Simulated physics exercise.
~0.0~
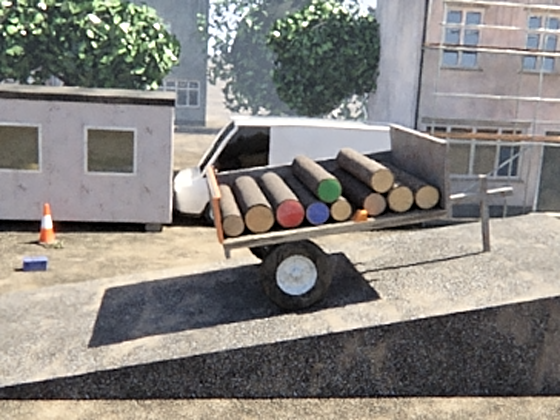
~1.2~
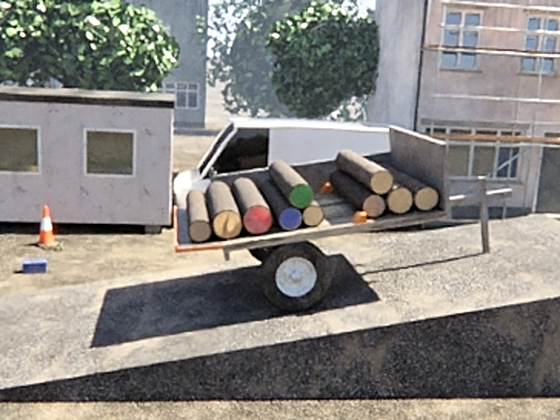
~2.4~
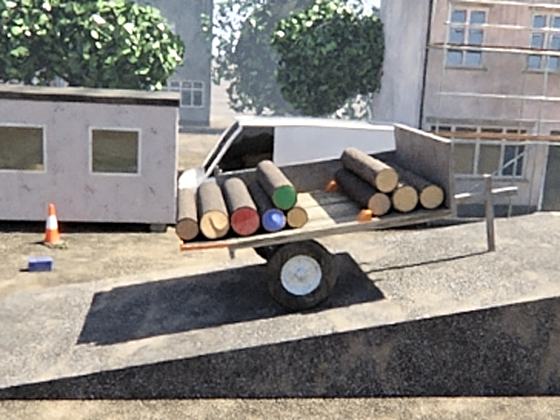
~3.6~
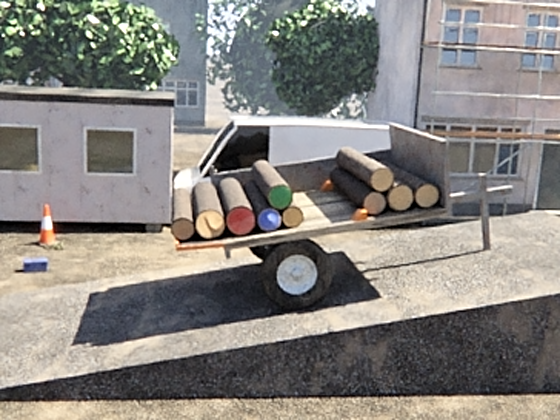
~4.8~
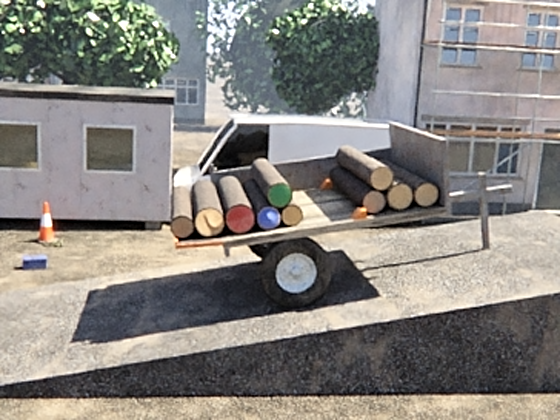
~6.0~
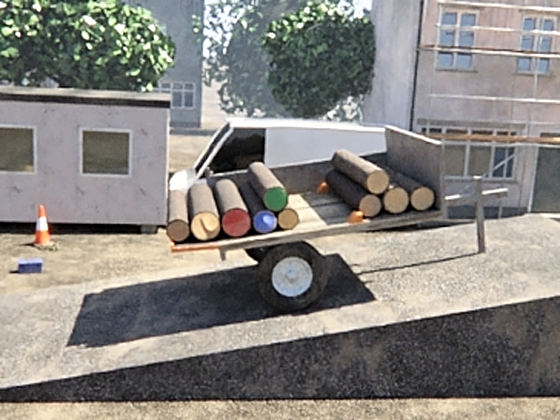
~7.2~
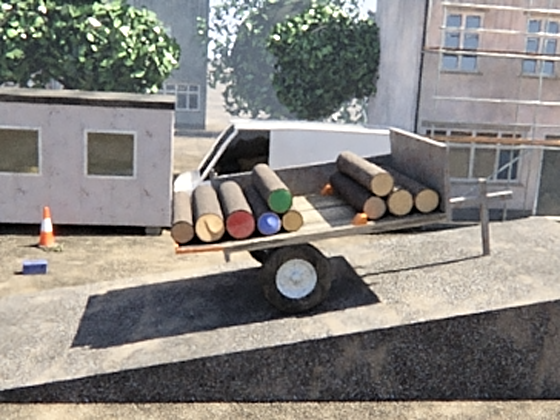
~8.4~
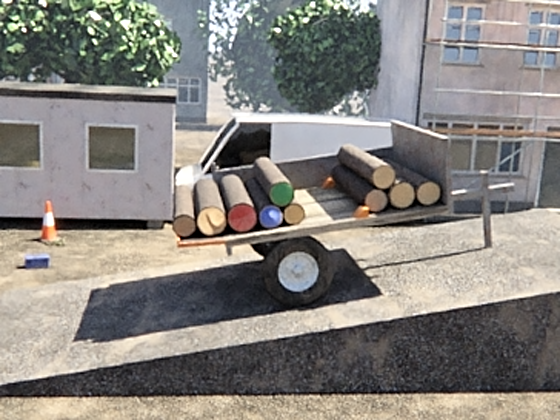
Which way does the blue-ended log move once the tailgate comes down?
It moves a short way to the left, down the sloping bed towards the lowered tailgate, and then stops.
